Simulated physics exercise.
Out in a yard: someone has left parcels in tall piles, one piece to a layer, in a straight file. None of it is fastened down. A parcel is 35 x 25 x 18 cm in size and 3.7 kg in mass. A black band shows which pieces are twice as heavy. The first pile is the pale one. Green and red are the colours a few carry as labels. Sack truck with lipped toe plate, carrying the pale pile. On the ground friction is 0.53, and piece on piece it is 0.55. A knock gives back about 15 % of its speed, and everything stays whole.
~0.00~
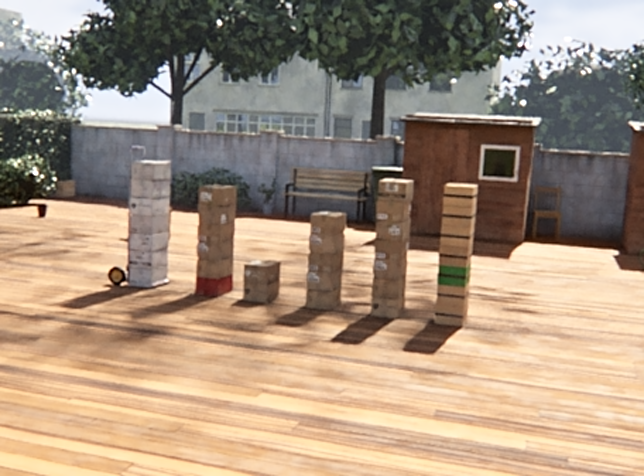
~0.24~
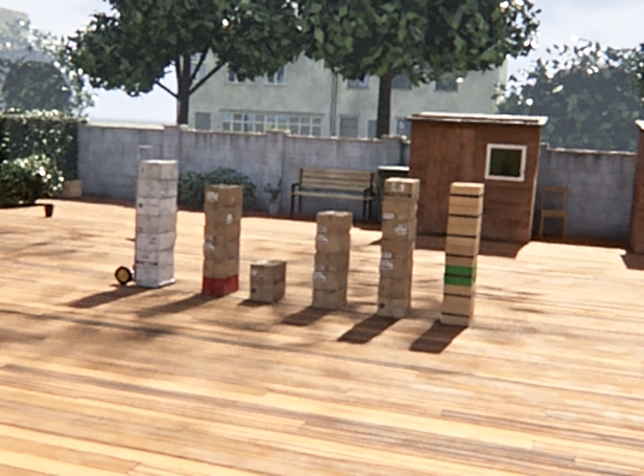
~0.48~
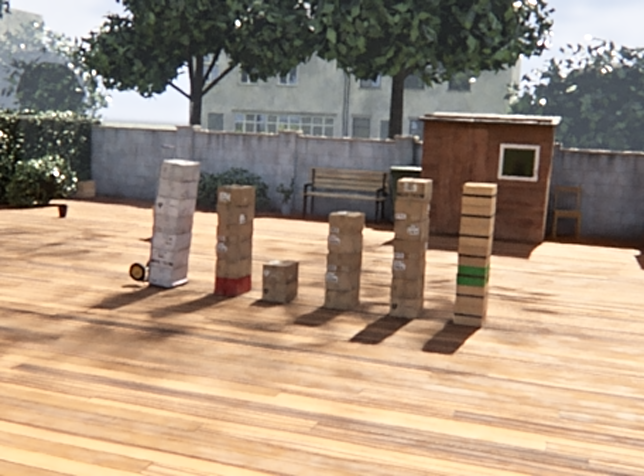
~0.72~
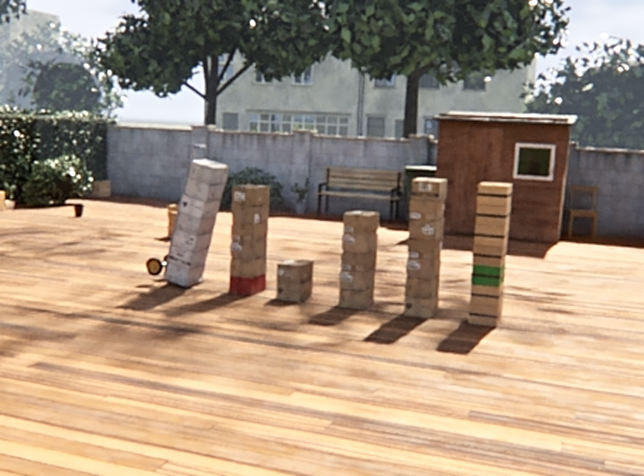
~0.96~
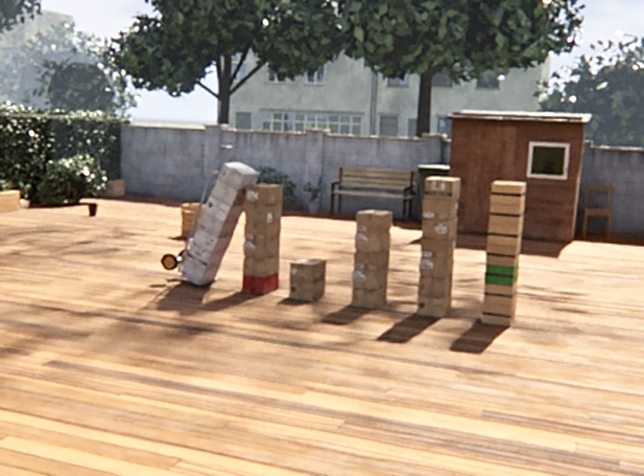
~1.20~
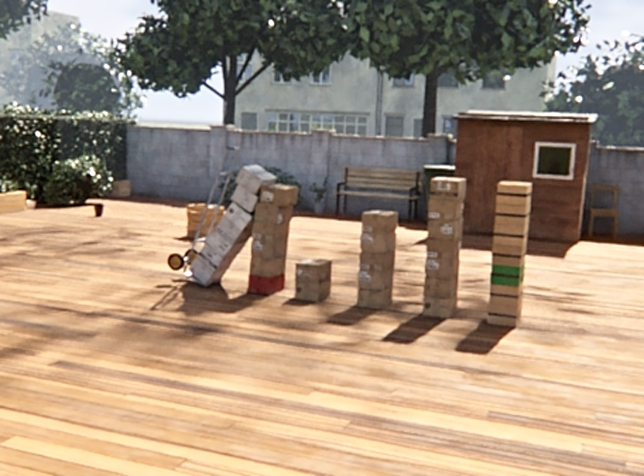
The pale pile of parcels on a sack truck tilted slowly to the right in a sunny yard, leaning further until its top pressed against the neighbouring pile with the red parcel, which shifted slightly.
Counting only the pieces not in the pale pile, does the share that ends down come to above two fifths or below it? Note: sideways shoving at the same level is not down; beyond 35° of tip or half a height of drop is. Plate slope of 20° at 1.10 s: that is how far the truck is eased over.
Below two fifths.
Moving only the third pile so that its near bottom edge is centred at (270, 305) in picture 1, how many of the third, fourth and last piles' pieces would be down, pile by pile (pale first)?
The third pile ends with 0 down, the fourth with 4, the last with 0.
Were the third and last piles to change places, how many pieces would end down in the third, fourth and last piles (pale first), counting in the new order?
Count of fallen pieces - third: 7; fourth: 5; last: 1.
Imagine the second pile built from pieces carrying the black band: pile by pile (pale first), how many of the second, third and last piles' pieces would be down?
Second: 0; third: 0; last: 0.
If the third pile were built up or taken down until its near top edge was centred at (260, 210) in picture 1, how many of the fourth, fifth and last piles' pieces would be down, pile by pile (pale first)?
Counts down - fourth: 5; fifth: 7; last: 7.
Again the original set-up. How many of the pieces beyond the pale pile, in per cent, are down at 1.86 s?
20 %.
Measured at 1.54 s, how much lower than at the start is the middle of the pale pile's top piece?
20 cm.
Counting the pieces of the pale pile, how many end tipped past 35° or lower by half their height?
7 pieces.
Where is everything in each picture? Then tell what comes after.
In the first picture (each place is the centre of the face we see best; the camera pans a little), truck frame (130, 175) 0° forward; red parcel (207, 287); green parcel (452, 276); the others all in place.
In the second picture, truck frame (137, 175) 1° forward; green parcel (458, 276).
In the third picture, truck frame (159, 174) 6° forward, top of the pale pile leaning 6°; green parcel (471, 276); the others all in place.
In the fourth picture, truck frame (187, 173) 13° forward, top of the pale pile leaning 13°; green parcel (486, 276); the others all in place.
In the fifth picture, truck frame (211, 173) 19° forward, top of the pale pile leaning 22°; green parcel (499, 275); the others all in place.
In the sixth picture, truck frame (219, 174) 20° forward, top of the pale pile leaning 28°; red parcel (259, 285); green parcel (505, 276); steepest lean 3°, the parcel at (266, 214); 5 have shifted.
By 1.54 s, 7 of the pale pile down; none of the 27 other parcels down, 6 disturbed; red parcel tilted 19°.
By 1.86 s, 7 of the pale pile down; 6 of the 27 other parcels down; red parcel tilted 46°.
When it is over (3.1 s), 7 of the pale pile down; 5 of the 27 other parcels down; red parcel tilted 43°; green parcel unmoved. That is 19 per cent. In pixels of the last frame, middles, red parcel near (275, 277), green parcel near (508, 273).
